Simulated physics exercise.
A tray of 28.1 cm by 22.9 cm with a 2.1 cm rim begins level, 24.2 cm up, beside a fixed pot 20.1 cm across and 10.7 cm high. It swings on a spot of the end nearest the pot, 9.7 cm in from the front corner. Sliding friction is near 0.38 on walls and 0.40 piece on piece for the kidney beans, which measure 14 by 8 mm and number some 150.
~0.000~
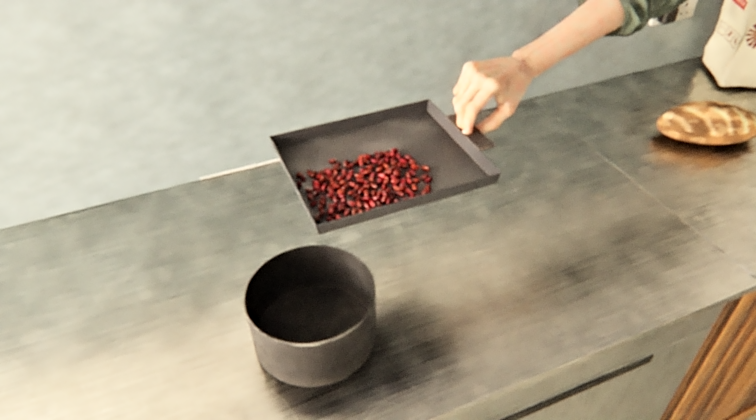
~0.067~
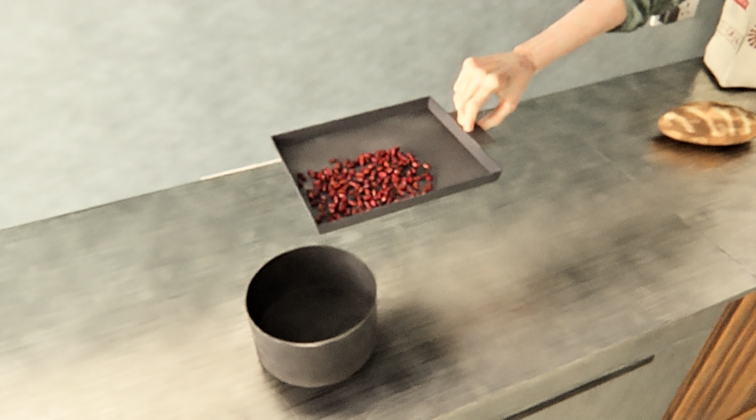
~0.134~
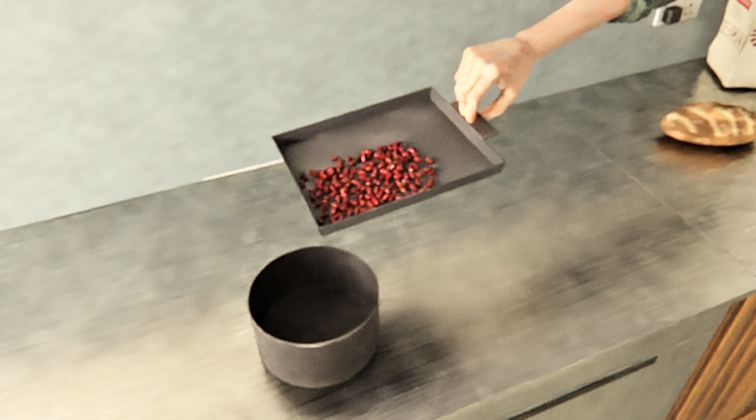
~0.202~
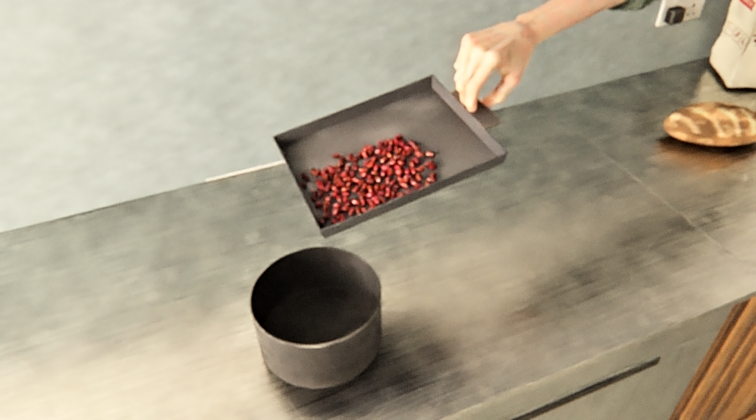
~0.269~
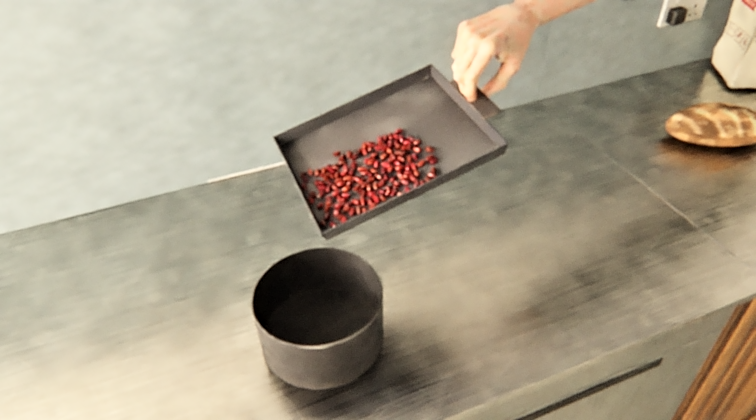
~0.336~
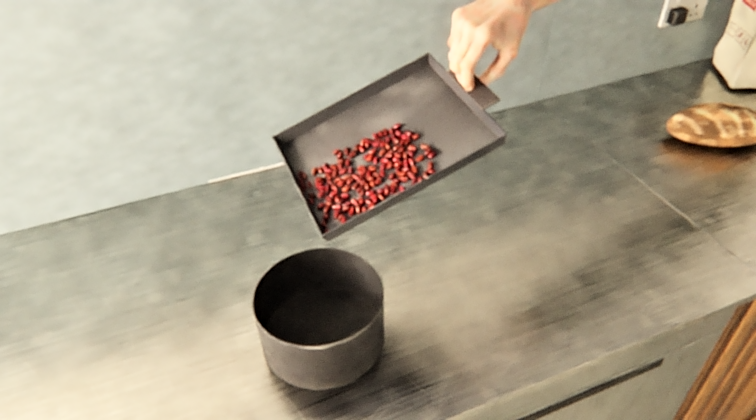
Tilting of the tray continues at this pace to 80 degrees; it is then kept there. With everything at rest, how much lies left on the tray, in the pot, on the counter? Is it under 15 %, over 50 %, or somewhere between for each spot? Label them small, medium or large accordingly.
Tray - medium, pot - large, counter - small.
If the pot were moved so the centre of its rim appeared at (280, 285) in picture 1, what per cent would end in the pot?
It would come to around 75 percent.
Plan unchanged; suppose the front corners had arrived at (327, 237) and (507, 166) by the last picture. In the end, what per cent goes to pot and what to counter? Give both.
Per cent by place - pot 85, counter 0.
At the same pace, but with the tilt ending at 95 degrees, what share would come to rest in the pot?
Then about 95 per cent.
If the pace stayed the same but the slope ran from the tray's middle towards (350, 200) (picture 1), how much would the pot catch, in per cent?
Something like 95 per cent of the pieces.
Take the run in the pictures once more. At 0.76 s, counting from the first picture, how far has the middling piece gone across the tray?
By then it sits near 5 cm from where it began.
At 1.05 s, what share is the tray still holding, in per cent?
About 100 per cent.
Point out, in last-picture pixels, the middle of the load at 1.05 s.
The load's centre is near (323, 193) at that time.
After 0.76 s, tilt 48 degrees; the tray holds 100 %, the pot 0 %.
Then, at 1.05 s, tilt 68 degrees; the tray holds 100 %, the pot 0 %.
After 1.43 s, tilt 80 degrees; the tray holds 40 %, the pot 40 %.
By 2.7 s all is still; tray 25 %, pot 75 %, counter 0 %.
